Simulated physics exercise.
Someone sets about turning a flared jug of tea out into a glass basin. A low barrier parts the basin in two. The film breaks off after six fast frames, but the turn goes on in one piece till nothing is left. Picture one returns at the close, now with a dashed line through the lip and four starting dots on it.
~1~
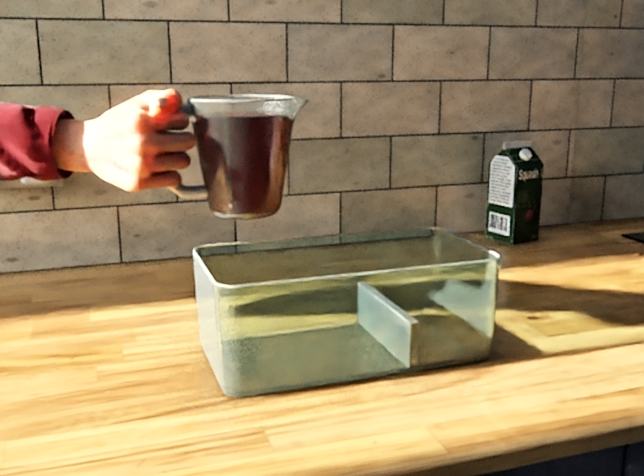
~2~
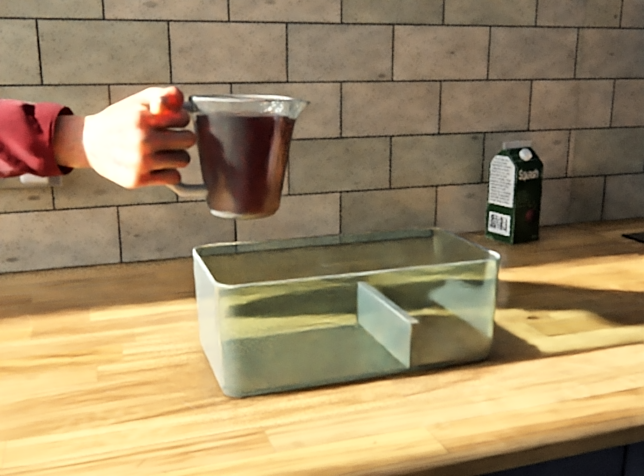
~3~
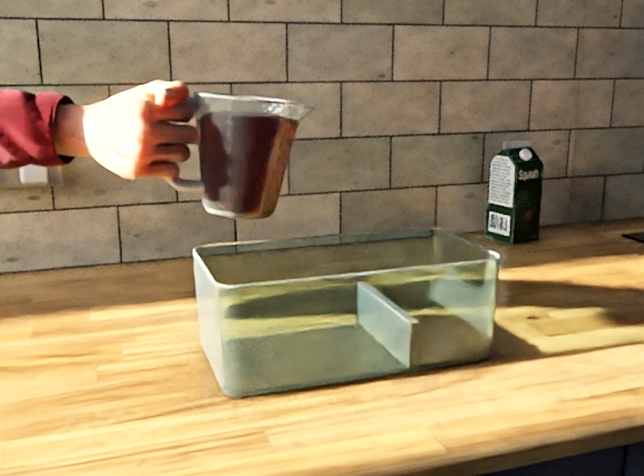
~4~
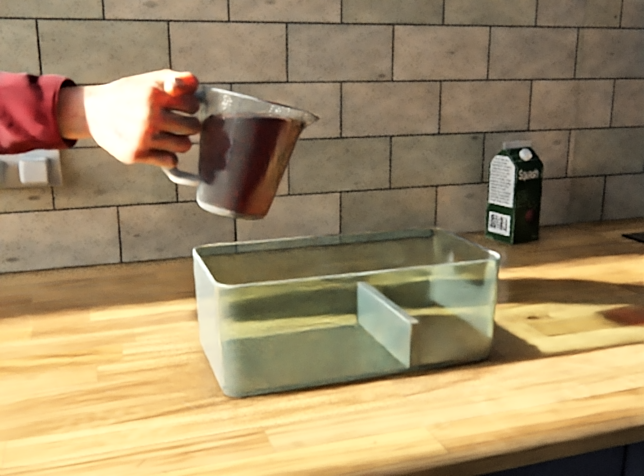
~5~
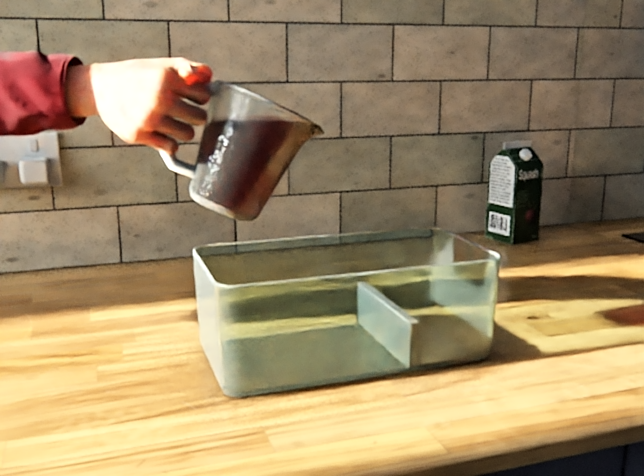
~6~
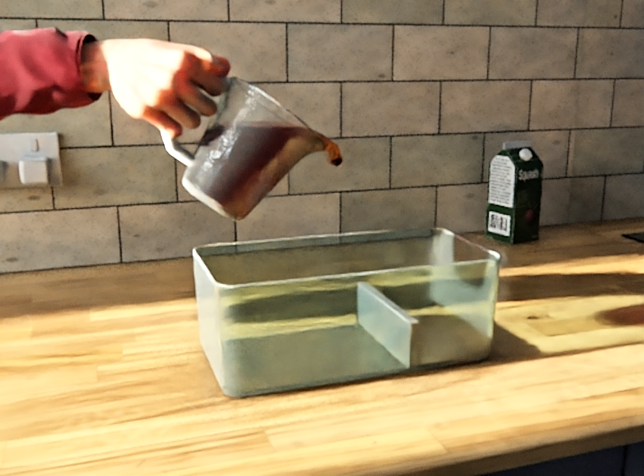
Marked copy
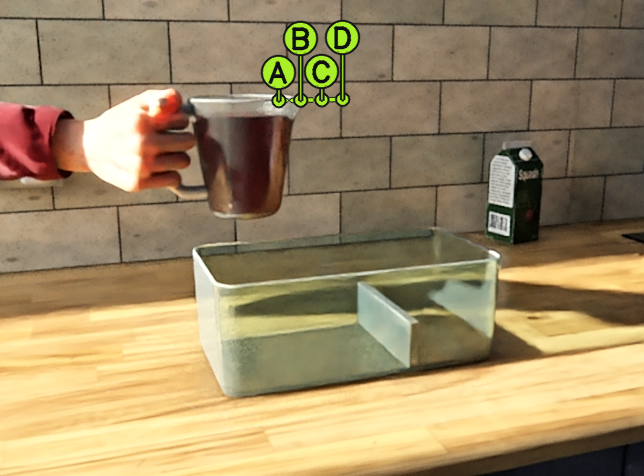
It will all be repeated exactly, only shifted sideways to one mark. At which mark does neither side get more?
Best: D.
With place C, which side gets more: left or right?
The left one.
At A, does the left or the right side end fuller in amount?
The left one.
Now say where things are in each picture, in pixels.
The first frame shows upright, lip at (306, 100); basin from (221, 395) to (488, 355); top of the wall at (385, 300); nothing has left yet.
The second frame shows upright, lip at (308, 102); nothing has left yet.
The third frame shows tipped about 7°, lip at (312, 107); nothing has left yet.
The fourth frame shows tipped about 14°, lip at (317, 117); nothing has left yet.
The fifth frame shows tipped about 25°, lip at (322, 131); nothing has left yet.
The sixth frame shows tipped about 37°, lip at (324, 149); tea is over the lip, down to (334, 162).
On the marked copy, A at (278, 100); B at (300, 100); C at (321, 99); D at (342, 99).
With A, about 95 % ends left of the wall and 3 % right of it.
With B, about 96 % ends left of the wall and 3 % right of it.
With C, about 80 % ends left of the wall and 18 % right of it.
With D, about 55 % ends left of the wall and 45 % right of it.
